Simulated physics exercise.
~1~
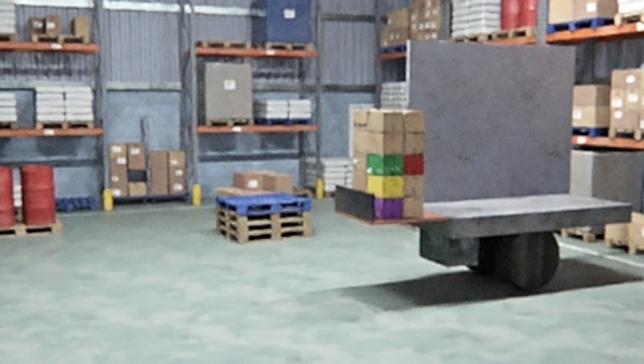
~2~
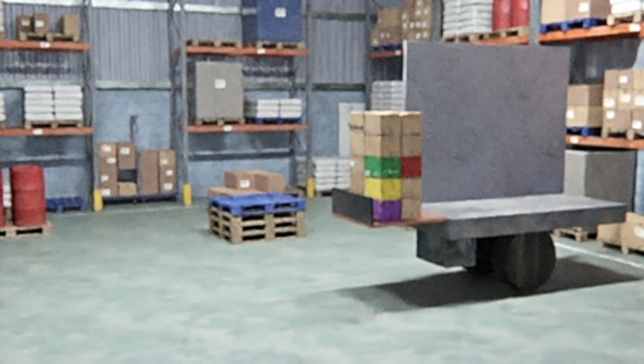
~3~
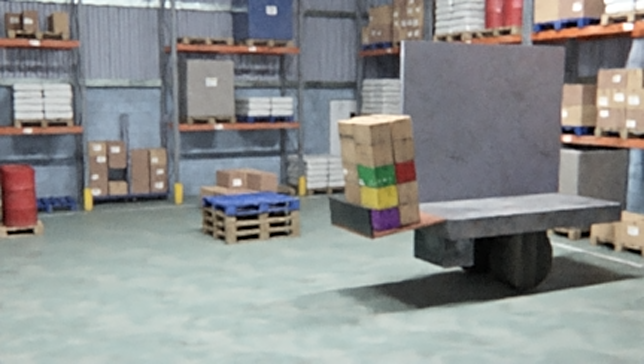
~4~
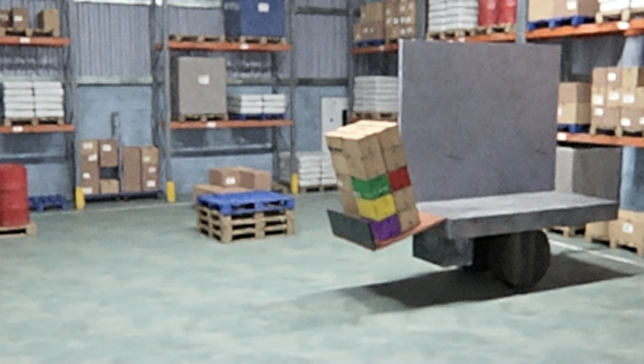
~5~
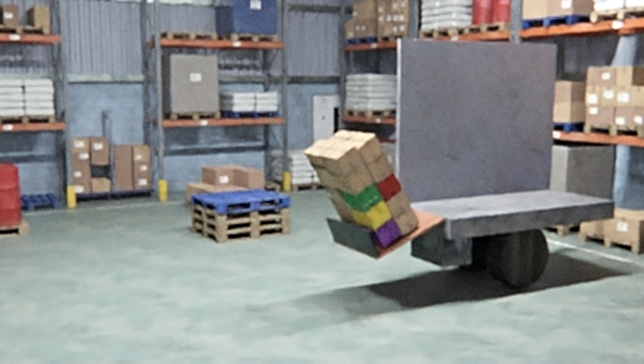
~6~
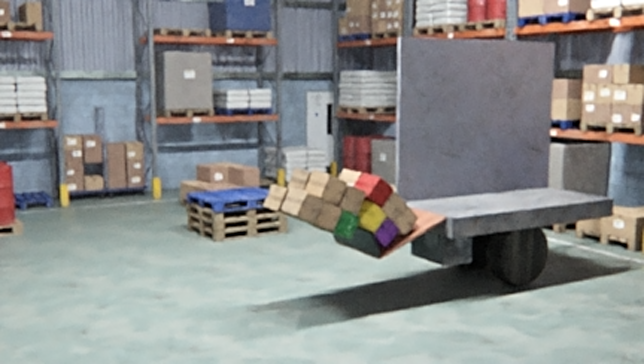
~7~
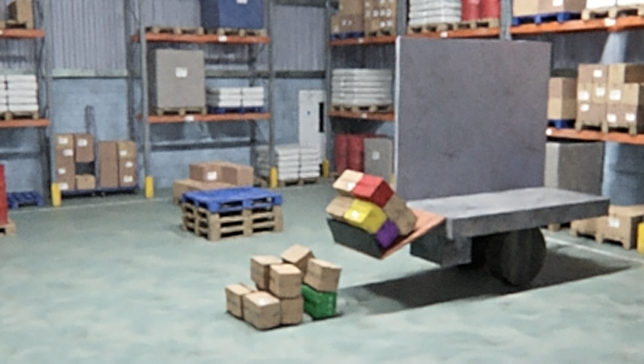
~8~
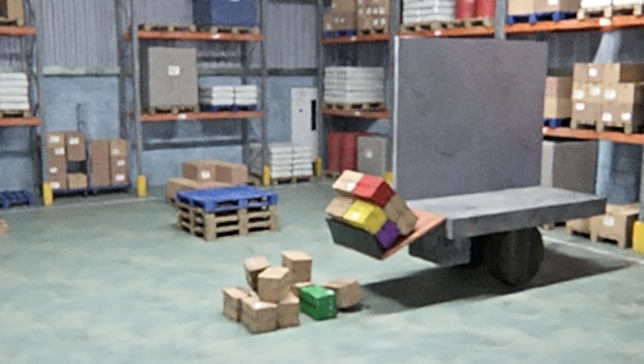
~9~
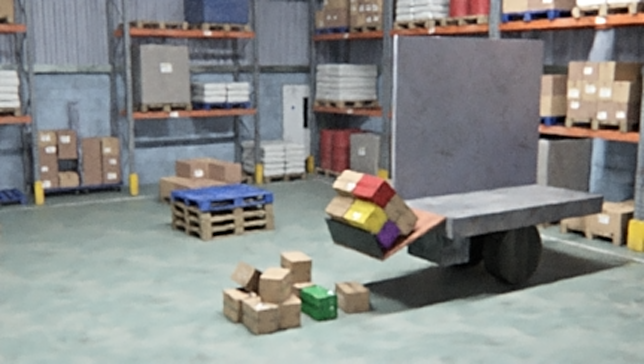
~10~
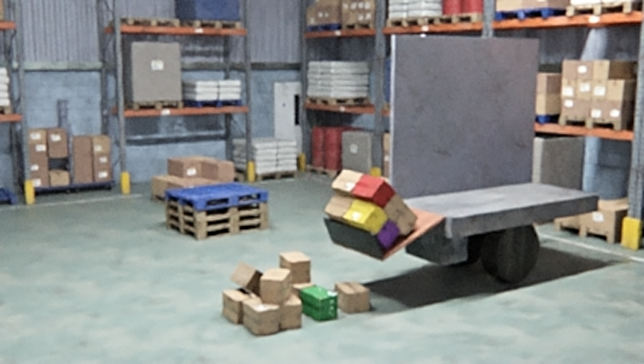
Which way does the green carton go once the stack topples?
The green carton goes down, dropping from the tilted platform to the warehouse floor.
